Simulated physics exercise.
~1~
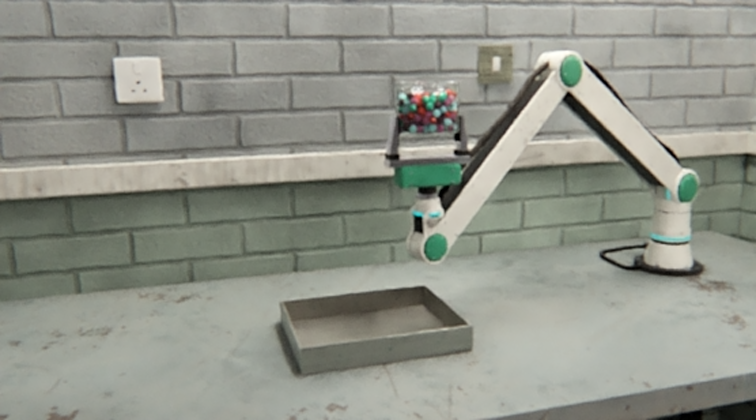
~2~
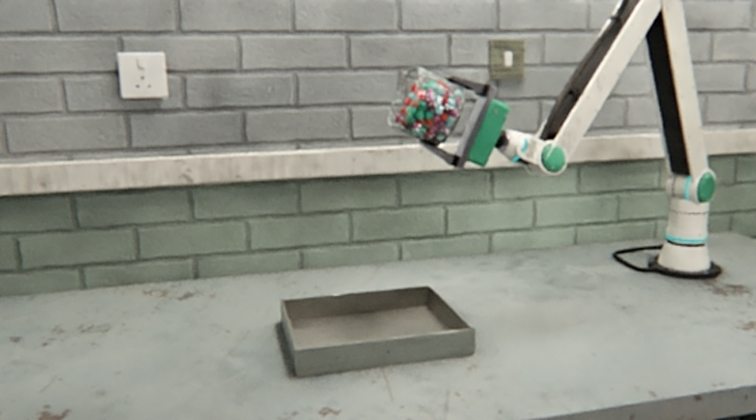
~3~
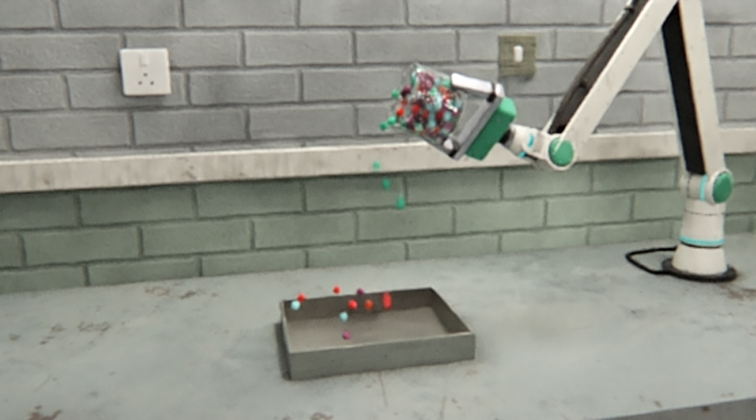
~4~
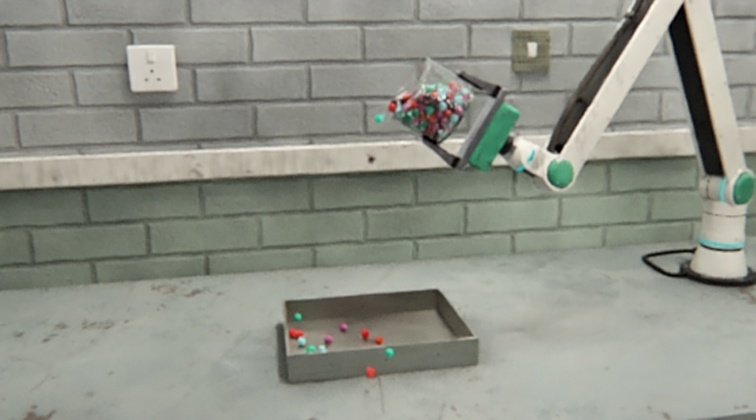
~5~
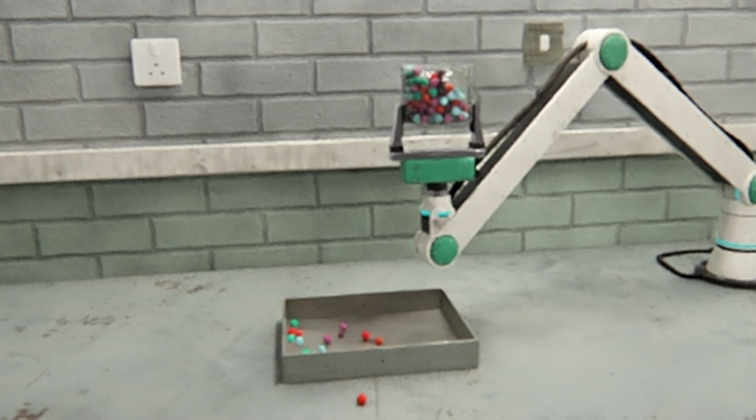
A robot arm tips a clear tumbler of colourful round sweets over a grey tray, spilling a few, then holds it upright, still mostly full.
